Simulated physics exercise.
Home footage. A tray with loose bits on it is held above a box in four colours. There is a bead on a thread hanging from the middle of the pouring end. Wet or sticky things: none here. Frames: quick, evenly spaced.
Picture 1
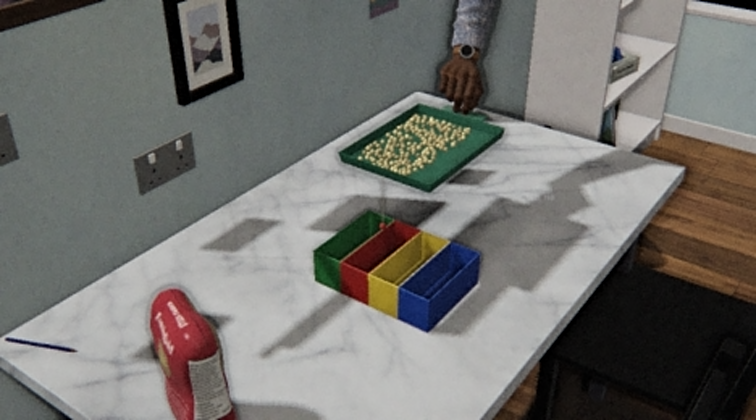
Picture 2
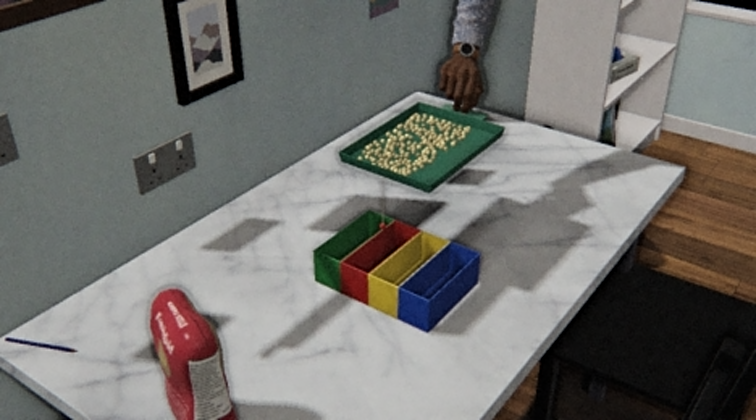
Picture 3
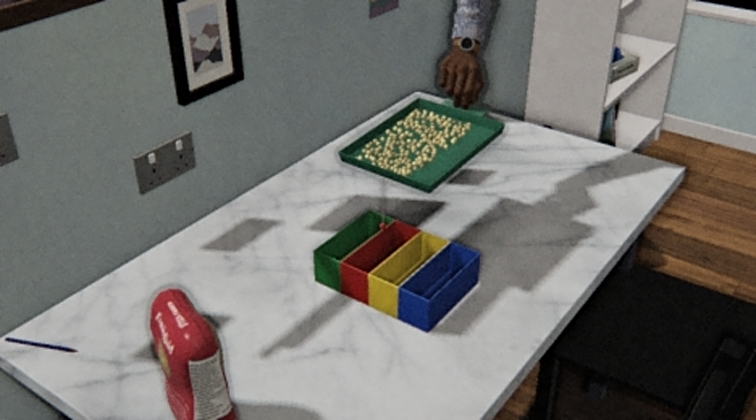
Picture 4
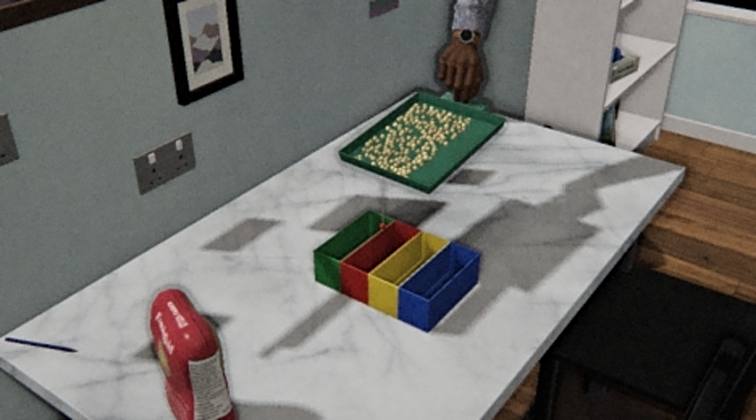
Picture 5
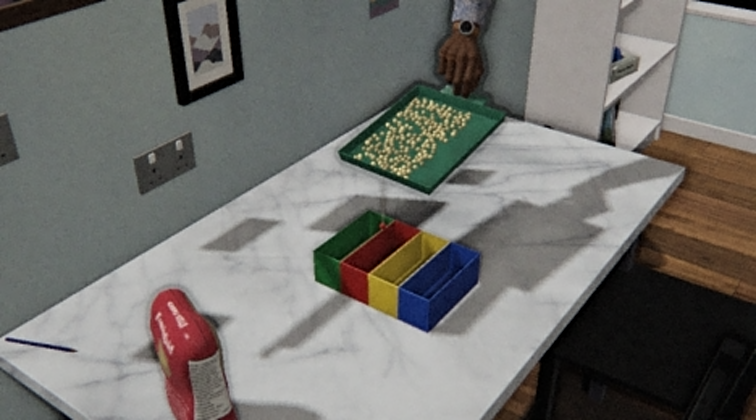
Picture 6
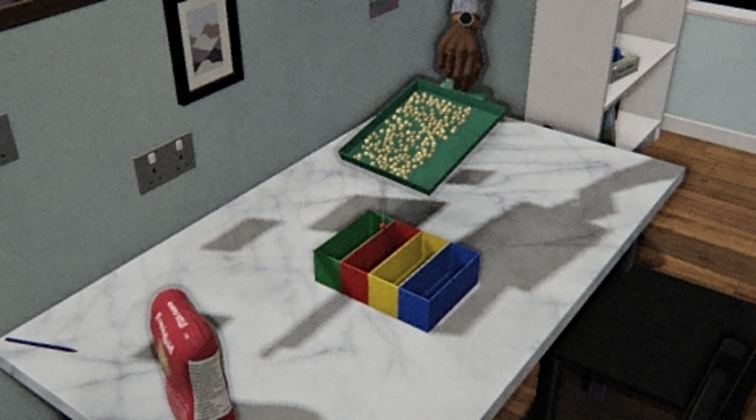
A green tray of pale beans, held at its far edge by a hand, tilted slightly as the hand rose a little, while the four-coloured box and red bottle-like object stayed still on the table.
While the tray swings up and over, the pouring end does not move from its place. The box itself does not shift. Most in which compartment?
Yellow compartment.
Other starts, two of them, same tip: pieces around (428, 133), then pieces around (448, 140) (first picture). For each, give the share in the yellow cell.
Around 60 percent the first time and around 70 percent the second time.
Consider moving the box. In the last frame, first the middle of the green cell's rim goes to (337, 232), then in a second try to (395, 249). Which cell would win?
The first placement favours blue, while the second favours the red one.
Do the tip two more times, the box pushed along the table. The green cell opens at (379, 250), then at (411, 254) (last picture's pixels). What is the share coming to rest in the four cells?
Well, you'd get about 100 per cent and then about 80 per cent.
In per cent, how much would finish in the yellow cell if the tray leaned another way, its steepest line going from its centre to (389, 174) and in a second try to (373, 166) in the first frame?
First case: 20 %; second case: 0 %.
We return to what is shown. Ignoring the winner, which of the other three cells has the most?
Rank two - red.
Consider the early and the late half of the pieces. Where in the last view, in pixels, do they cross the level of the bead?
Points: About (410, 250), then about (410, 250).
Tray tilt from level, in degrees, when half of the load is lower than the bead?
Close to 100° of tilt at that moment.
Soon after the last picture, tray tipped steeply; nearly all on the tray; a stray few in the red cell; a stray few falling or outside the box.
A little later, tray tipped right over; about half on the tray; about a quarter in the yellow cell; a small part in the blue cell; a stray few in the red cell; a stray few in the green cell; about a quarter falling or outside the box.
Later still, tray tipped past a quarter turn; about two thirds in the yellow cell; about a quarter in the red cell; a small part in the blue cell; a small part in the green cell; a stray few falling or outside the box.
At rest, tray tipped past a quarter turn; about two thirds in the yellow cell; about a quarter in the red cell; a small part in the blue cell; a small part in the green cell; a stray few outside the box.
